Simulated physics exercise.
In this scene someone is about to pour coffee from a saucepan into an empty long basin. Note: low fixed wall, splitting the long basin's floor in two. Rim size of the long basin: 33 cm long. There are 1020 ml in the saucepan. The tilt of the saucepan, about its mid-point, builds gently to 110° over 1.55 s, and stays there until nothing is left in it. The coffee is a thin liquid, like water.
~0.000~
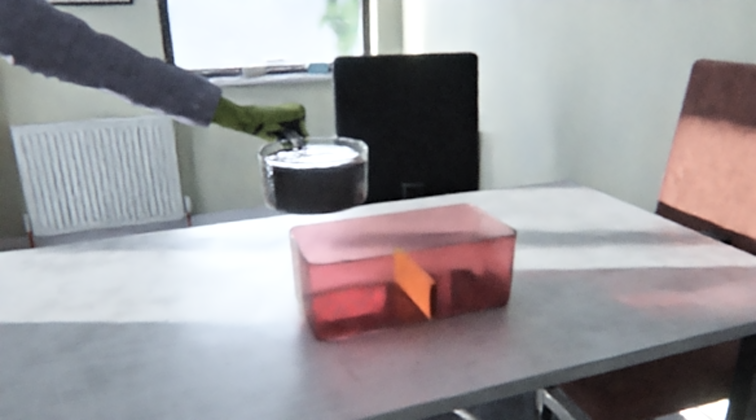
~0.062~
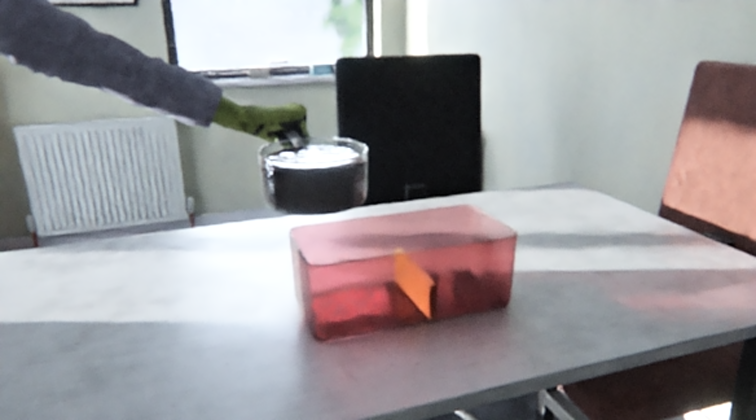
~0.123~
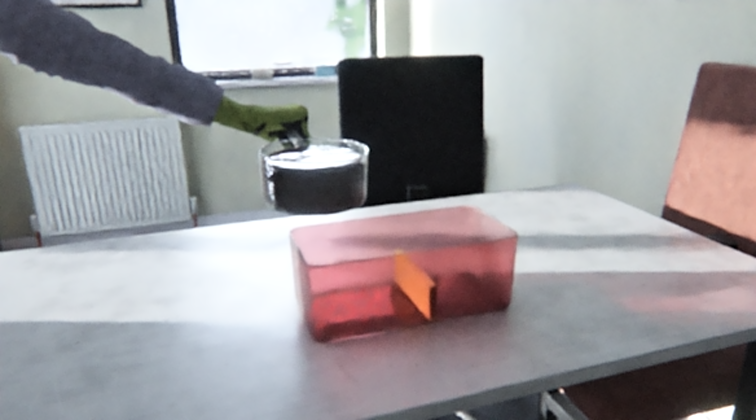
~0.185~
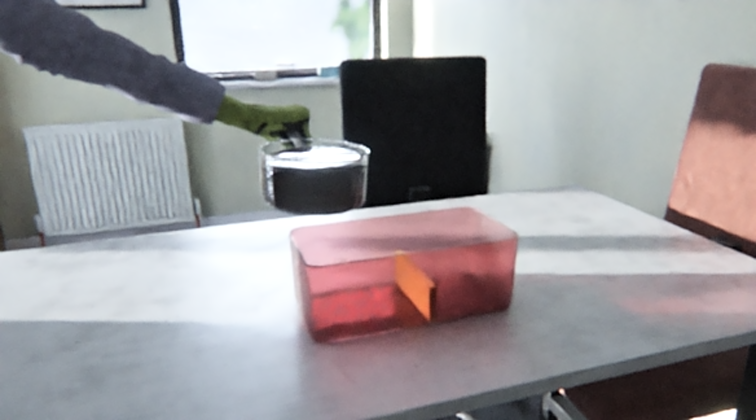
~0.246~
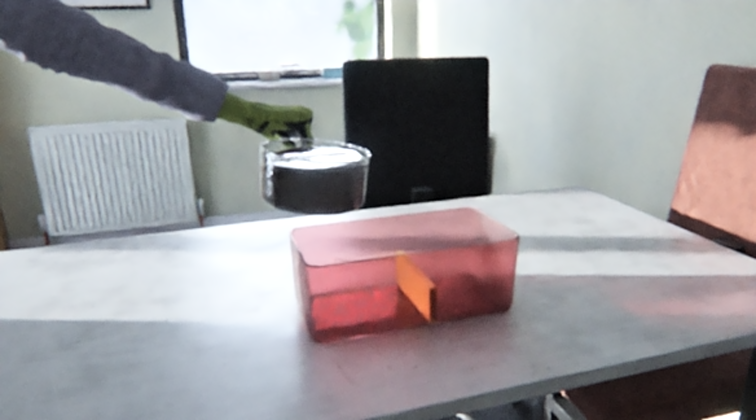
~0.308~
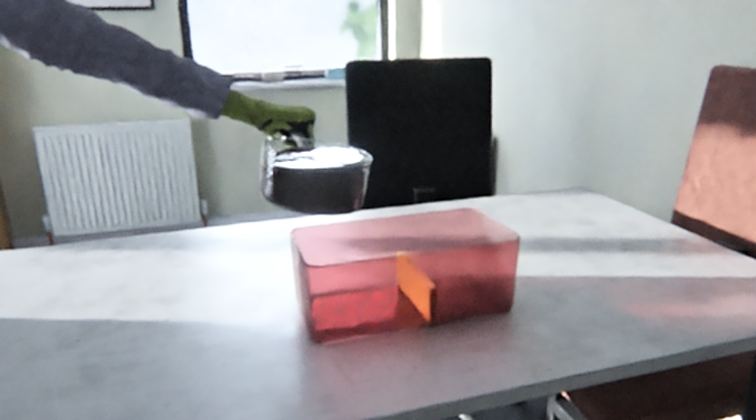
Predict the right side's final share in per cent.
The right side finishes with roughly 32 per cent.
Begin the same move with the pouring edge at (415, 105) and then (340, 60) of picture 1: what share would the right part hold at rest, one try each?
In order, 95 and 35 per cent.
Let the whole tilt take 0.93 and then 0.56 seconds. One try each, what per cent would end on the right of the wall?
Roughly 20 per cent the first time and 10 per cent the second.
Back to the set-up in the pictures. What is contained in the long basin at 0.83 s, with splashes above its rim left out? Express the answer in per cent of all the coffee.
About 24 per cent.
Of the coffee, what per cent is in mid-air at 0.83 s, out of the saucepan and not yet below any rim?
Near 24 per cent at that time.
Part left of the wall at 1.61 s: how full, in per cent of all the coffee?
66 %.
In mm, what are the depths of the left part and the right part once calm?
On the left it stands about 26 mm, on the right about 16 mm.
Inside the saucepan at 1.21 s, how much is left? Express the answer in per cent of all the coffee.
8 in a hundred, give or take.
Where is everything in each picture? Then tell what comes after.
In the first frame, it leans 0°; its right rim is at (364, 146); the coffee meets the walls at (261, 161) and (362, 152); the long basin's rim runs from (298, 247) to (494, 218); the wall's top is at (414, 265).
In the second frame, it leans 0°; its right rim is at (365, 147); the coffee meets the walls at (261, 162) and (362, 152).
In the third frame, it leans 2°; its right rim is at (365, 148); the coffee meets the walls at (262, 161) and (362, 153).
In the fourth frame, it leans 4°; its right rim is at (366, 150); the coffee meets the walls at (262, 161) and (363, 154).
In the fifth frame, it leans 7°; its right rim is at (367, 153); the coffee meets the walls at (263, 162) and (364, 154).
In the sixth frame, it leans 10°; its right rim is at (369, 156); the coffee meets the walls at (263, 162) and (366, 154).
By 0.83 s the tilt is 61° and 53 per cent is still to pour, 13 is left of the wall and 11 right of it.
By 1.21 s the tilt is 98° and 8 per cent is still to pour, 55 is left of the wall and 32 right of it.
By 1.61 s the tilt is 110° and 0 per cent is still to pour, 67 is left of the wall and 32 right of it.
By 2.05 s the tilt is 110° and 0 per cent is still to pour, 67 is left of the wall and 32 right of it.
At rest 67 per cent lies left of the wall, 32 right of it and 1 outside.
